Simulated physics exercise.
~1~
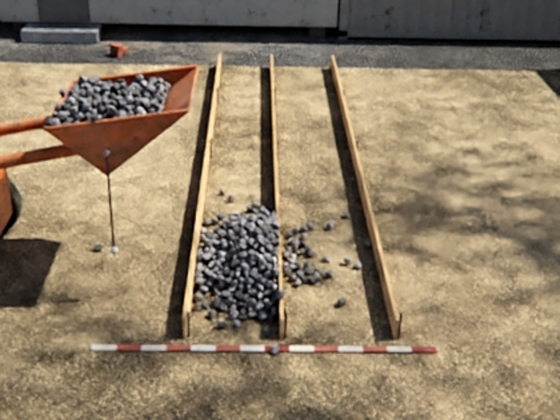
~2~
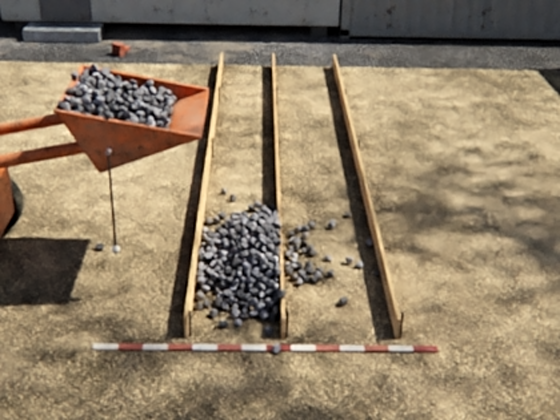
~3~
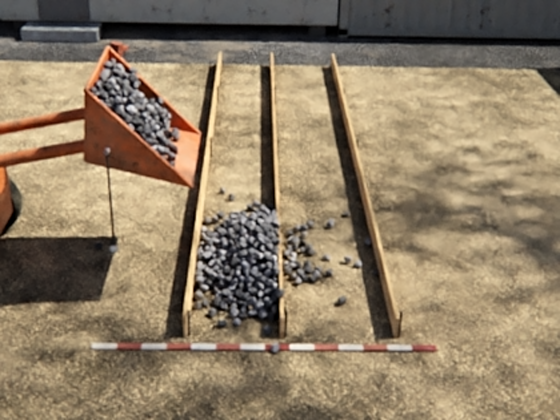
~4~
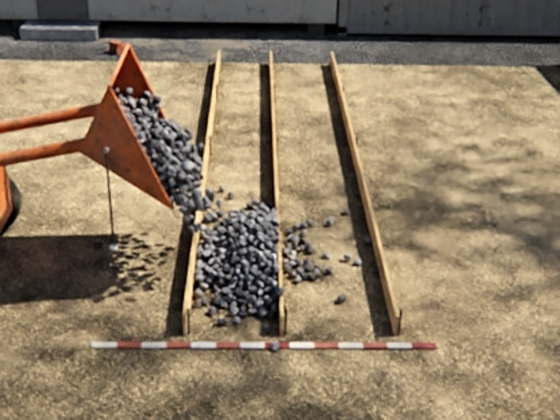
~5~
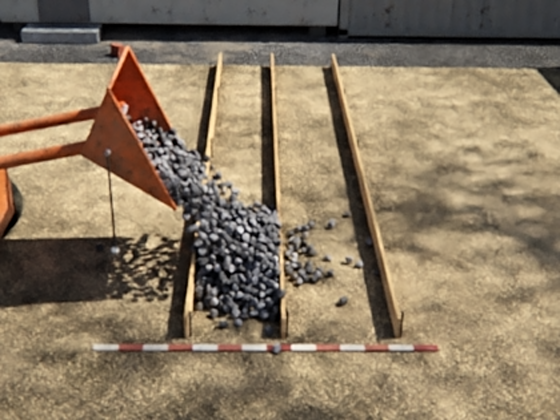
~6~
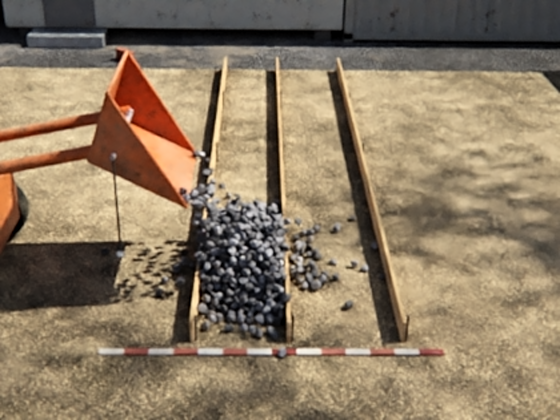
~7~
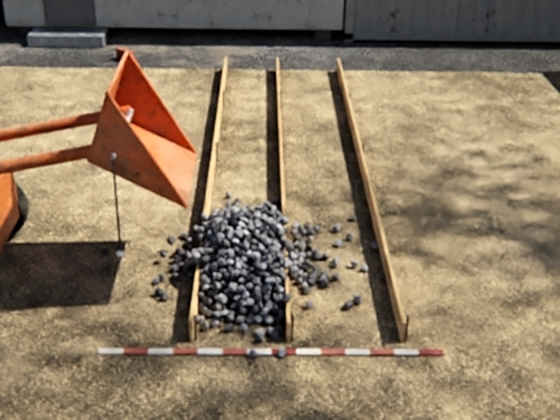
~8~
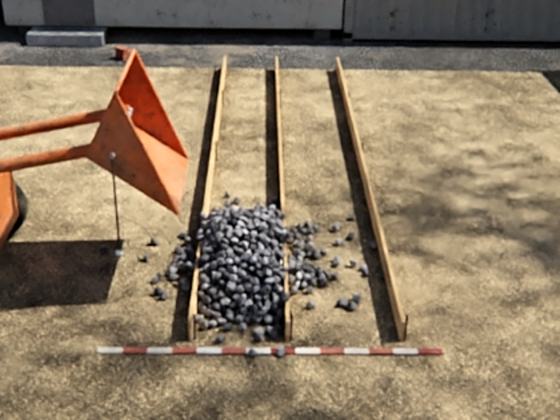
On a patch of sandy ground in front of a grey wall, an orange skip full of dark grey stones stands left of three long wooden planks, with an earlier heap lying mostly between the left and middle planks. The skip tilts forward to the right, and its stones slide toward the lip. They pour over the left plank onto the heap, which grows taller and wider. The skip empties and rocks slightly while steeply tipped. At the end most stones lie in the left bay, with some scattered outside it and a few more beyond the middle plank.
